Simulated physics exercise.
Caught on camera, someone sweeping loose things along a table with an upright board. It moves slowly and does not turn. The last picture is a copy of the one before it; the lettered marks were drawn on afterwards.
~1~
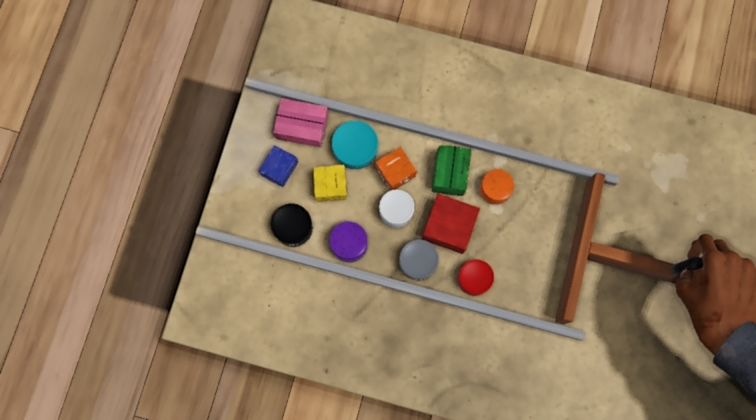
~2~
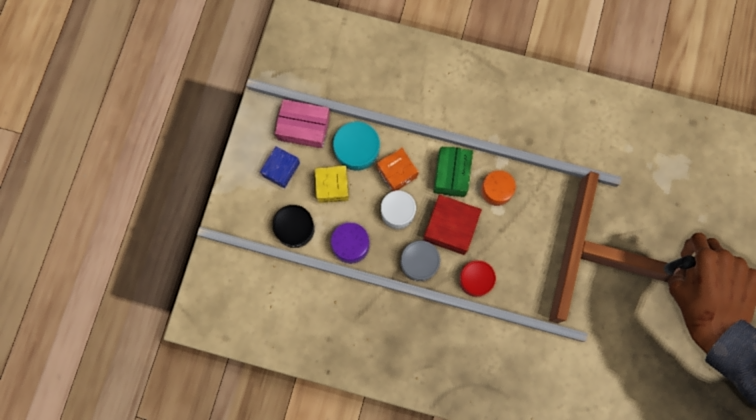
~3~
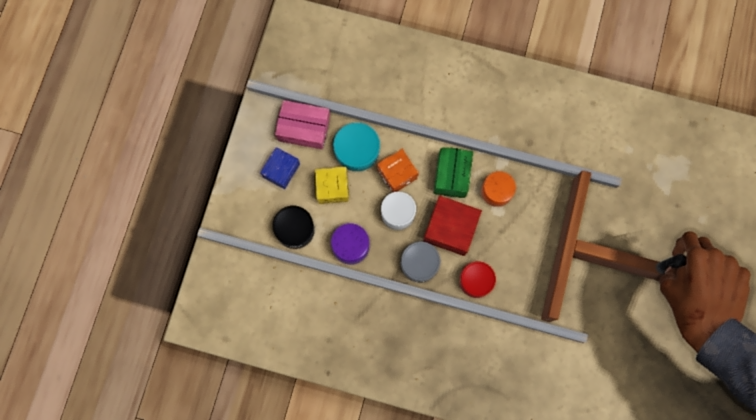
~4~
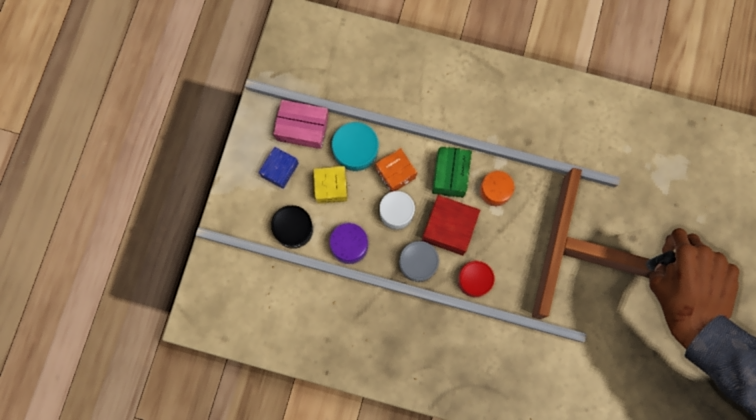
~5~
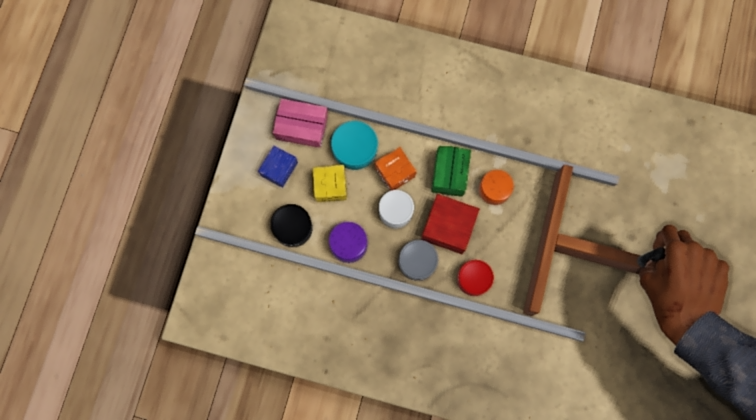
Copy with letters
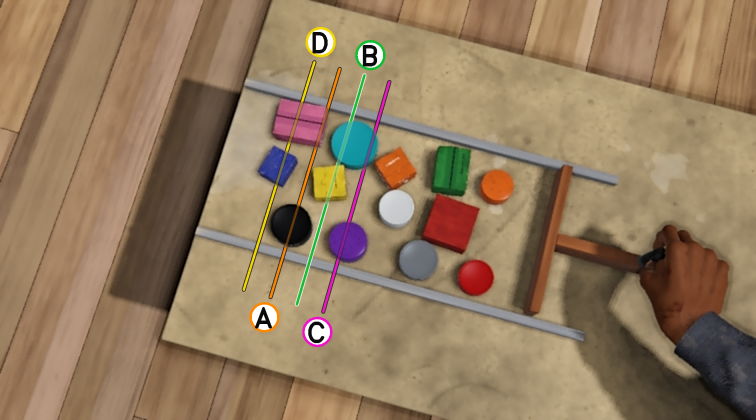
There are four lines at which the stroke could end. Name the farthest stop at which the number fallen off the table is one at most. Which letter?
Line C.
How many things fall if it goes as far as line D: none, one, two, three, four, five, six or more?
By then, six or more.
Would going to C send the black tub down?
No.
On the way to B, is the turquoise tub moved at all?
Yes.
On the marked copy, A at (306, 179); B at (332, 186); C at (357, 193); D at (280, 172).
With C. Early on, board (482, 218); red jar (444, 270); grey tub (409, 258).
Further on, board (413, 200); blue block (272, 166); pink box (291, 120).
At the end, board (362, 186); pink box (245, 104); black tub (222, 201); none fallen.
As for the rest, A drops four; B drops two; D drops seven.
